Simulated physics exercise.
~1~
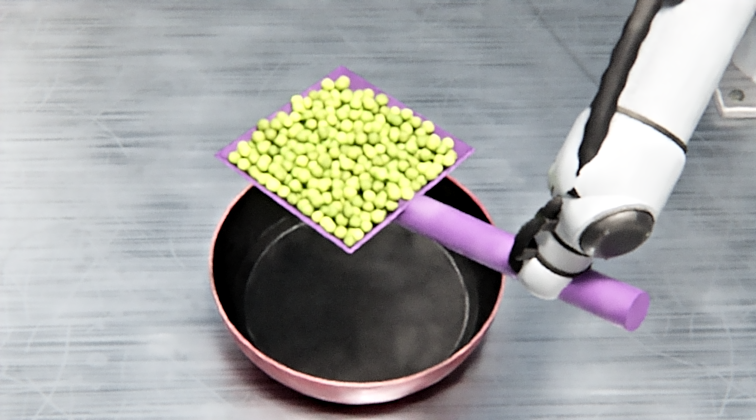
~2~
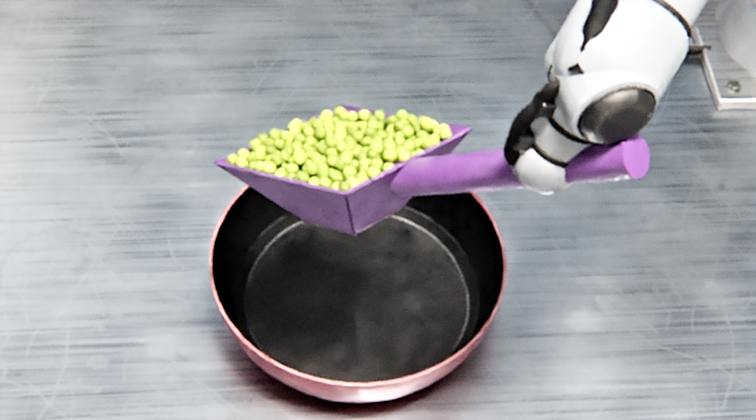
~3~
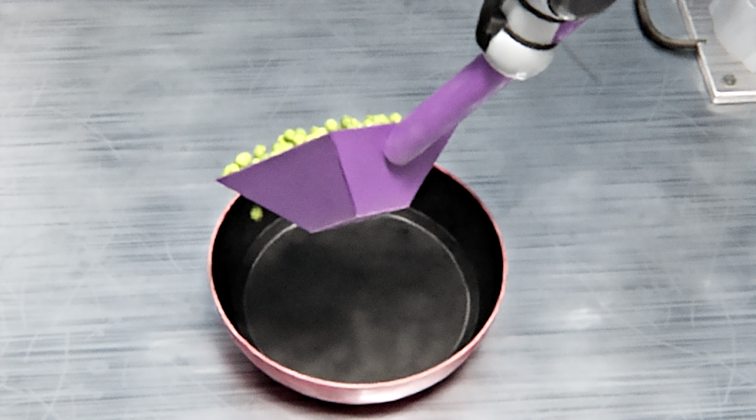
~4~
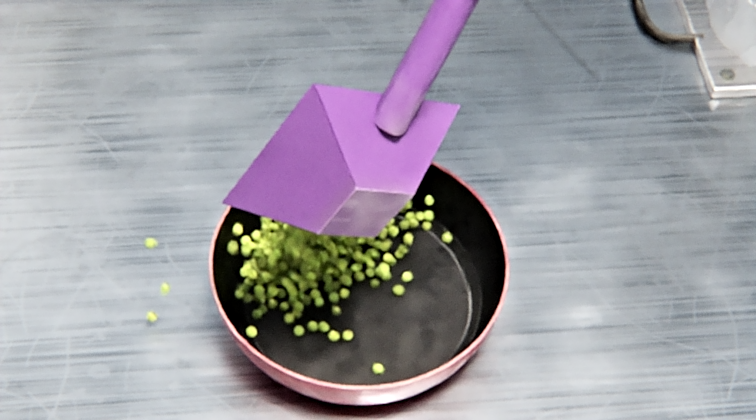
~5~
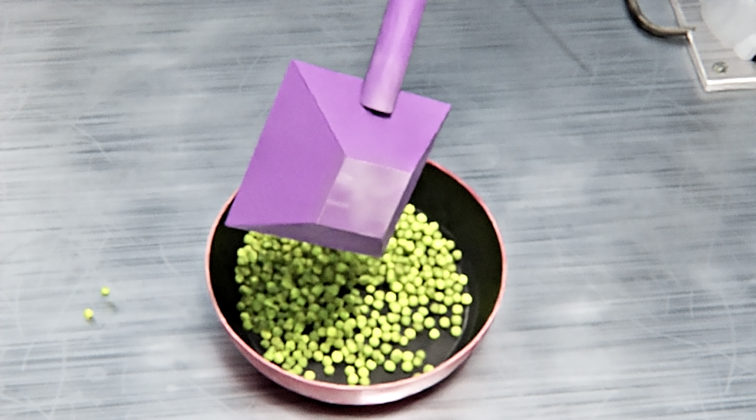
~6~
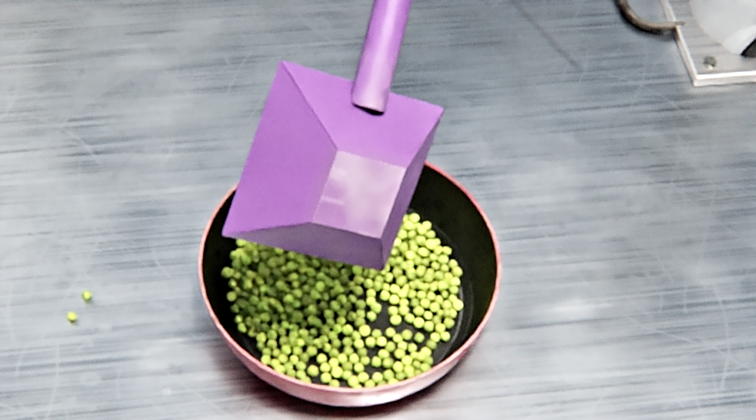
The video shows a robot arm holding a purple scoop heaped with green peas above a dark pan with a pinkish rim. The arm tilts the scoop steadily until the peas pour into the pan, though a couple end up on the surface to the left.
